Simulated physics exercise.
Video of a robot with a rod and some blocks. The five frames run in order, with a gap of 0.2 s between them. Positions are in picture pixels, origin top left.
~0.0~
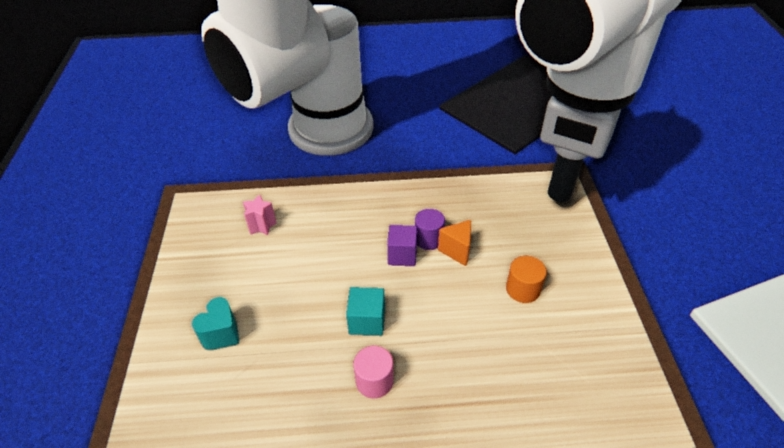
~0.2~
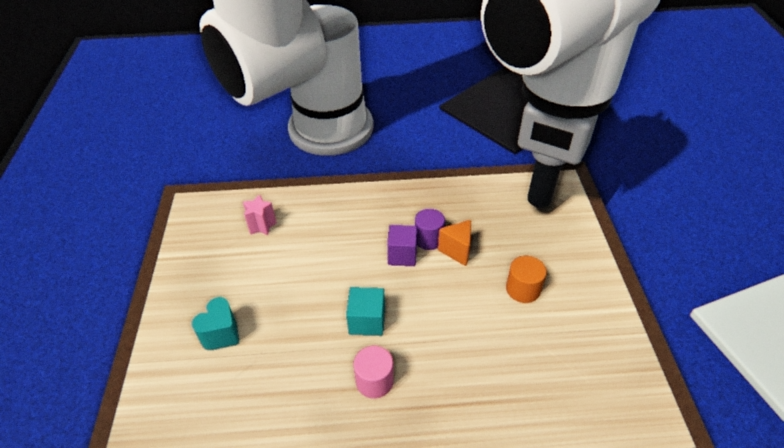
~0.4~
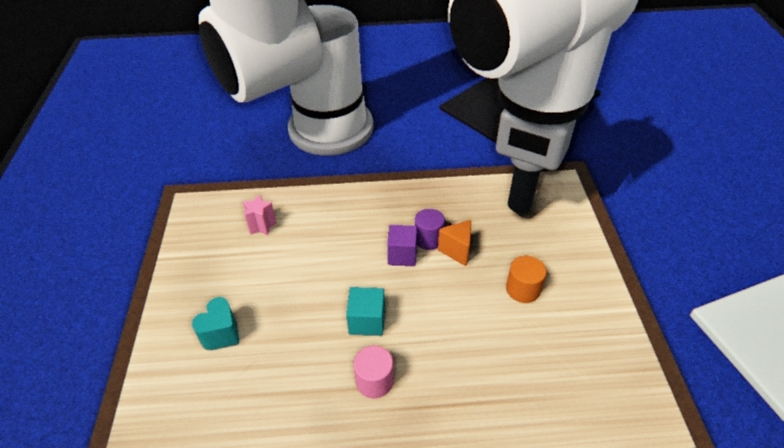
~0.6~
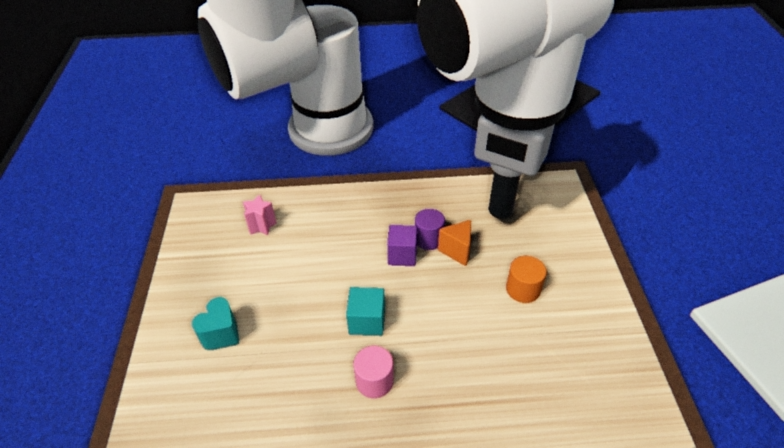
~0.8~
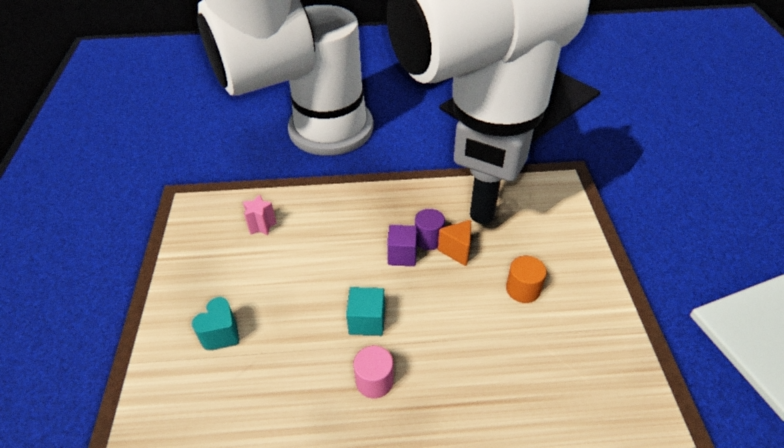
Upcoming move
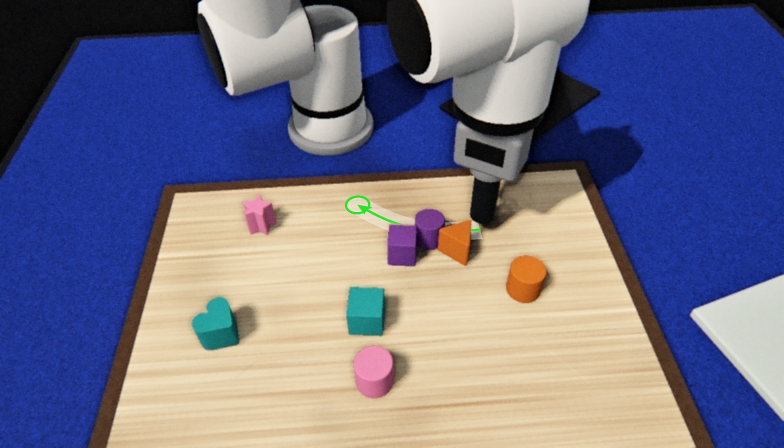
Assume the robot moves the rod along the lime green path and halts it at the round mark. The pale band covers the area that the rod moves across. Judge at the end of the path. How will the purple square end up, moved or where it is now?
By the end it has moved.
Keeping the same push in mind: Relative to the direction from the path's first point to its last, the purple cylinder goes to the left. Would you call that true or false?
It is true.
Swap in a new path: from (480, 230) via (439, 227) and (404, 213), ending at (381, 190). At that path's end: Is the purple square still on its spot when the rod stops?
No, it doesn't check out.
The drawn path runs from (480, 230) over (435, 231) and (393, 222) to (358, 205).
The first path, step by step. One third of the way, rod (436, 217); purple square (391, 240), turned 20° anticlockwise; purple cylinder (412, 219).
Two thirds of the way, rod (392, 208); purple square (379, 244), turned 60° anticlockwise; purple cylinder (376, 217).
At the end, rod (356, 191); purple square (379, 244), turned 60° anticlockwise; purple cylinder (374, 217); orange triangle not moved.
